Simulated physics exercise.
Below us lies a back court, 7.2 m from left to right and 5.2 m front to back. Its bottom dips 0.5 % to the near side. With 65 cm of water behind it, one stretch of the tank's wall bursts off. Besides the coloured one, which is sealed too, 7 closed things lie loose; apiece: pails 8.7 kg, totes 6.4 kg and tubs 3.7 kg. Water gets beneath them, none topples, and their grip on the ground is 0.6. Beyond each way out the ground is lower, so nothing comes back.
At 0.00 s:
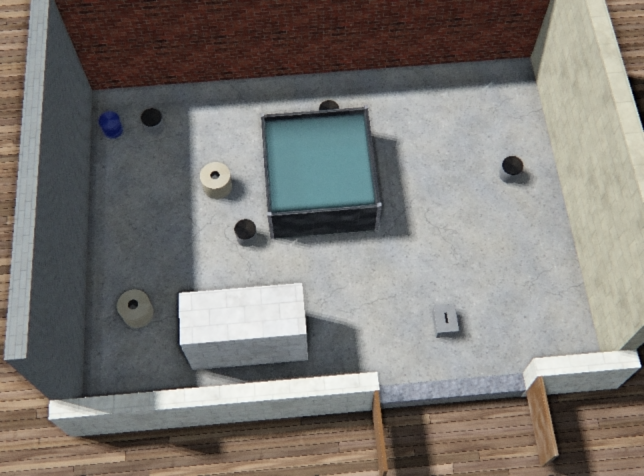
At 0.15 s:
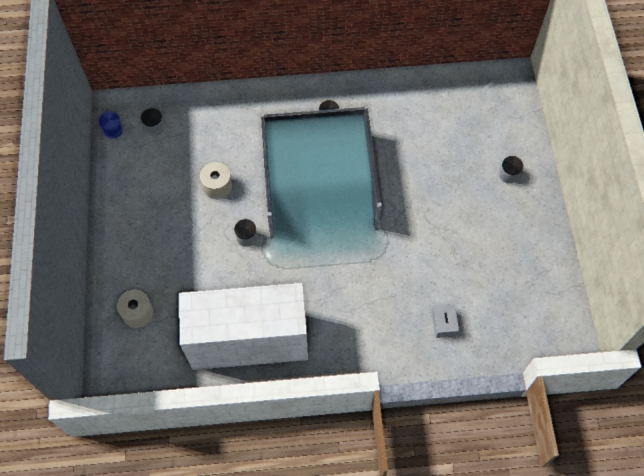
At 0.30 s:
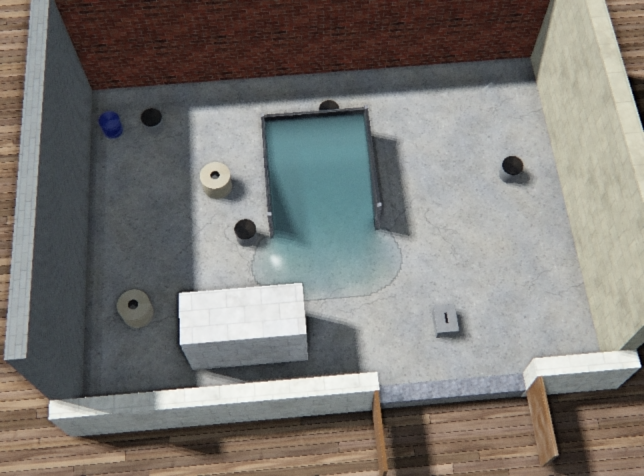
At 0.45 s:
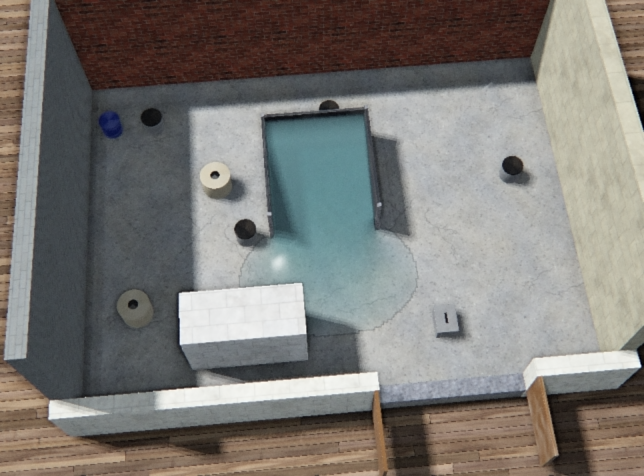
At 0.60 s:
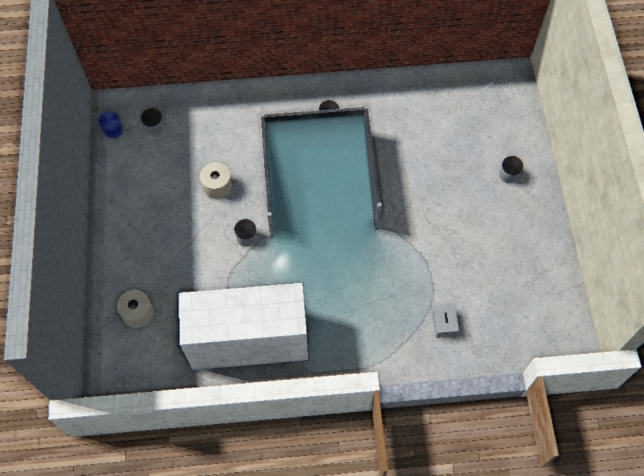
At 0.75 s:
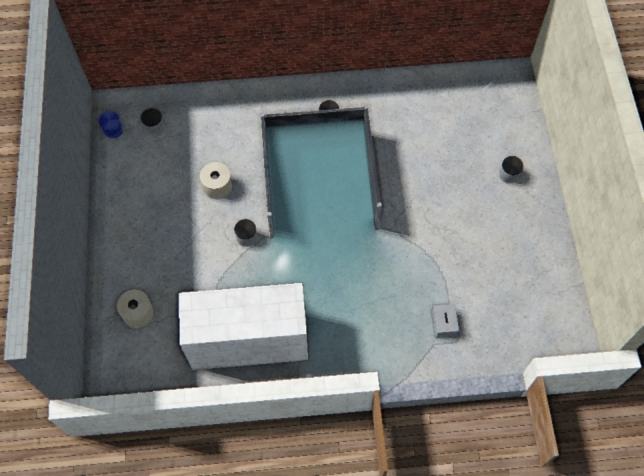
Water pours from a tank's open near side and spreads across the walled court floor.
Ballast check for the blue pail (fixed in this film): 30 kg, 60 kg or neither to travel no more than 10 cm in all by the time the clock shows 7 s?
For it, the lower weight is enough.
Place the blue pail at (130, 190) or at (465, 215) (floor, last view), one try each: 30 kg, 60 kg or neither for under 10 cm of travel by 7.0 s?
In that order: Either load holds; the smaller is enough.
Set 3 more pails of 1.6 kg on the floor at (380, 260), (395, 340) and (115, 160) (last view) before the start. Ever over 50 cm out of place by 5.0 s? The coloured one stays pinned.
In that order: More, more, past it.
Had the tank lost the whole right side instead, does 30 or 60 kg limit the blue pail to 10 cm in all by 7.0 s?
In that case the smaller load will do.
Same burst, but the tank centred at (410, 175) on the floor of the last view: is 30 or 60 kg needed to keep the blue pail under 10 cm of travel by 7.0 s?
Then the lower weight is enough.
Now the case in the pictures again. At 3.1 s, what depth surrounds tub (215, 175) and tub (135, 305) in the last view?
About 0 and 9 cm.
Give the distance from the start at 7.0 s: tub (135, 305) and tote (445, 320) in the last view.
In turn: 250 cm, washed out.
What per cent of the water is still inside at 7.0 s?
Some 64 per cent remains.
After 1.4 s the blue pail would be 0 cm from its start with 30 kg and 0 cm from its start with 60 kg; 0 cm of water round it then.
After 3.1 s the blue pail would be 0 cm from its start with 30 kg and 0 cm from its start with 60 kg; 1 cm of water round it then.
After 4.9 s the blue pail would be 0 cm from its start with 30 kg and 0 cm from its start with 60 kg; 4 cm of water round it then.
After 7.0 s the blue pail would be 0 cm from its start with 30 kg and 0 cm from its start with 60 kg; 6 cm of water round it then.
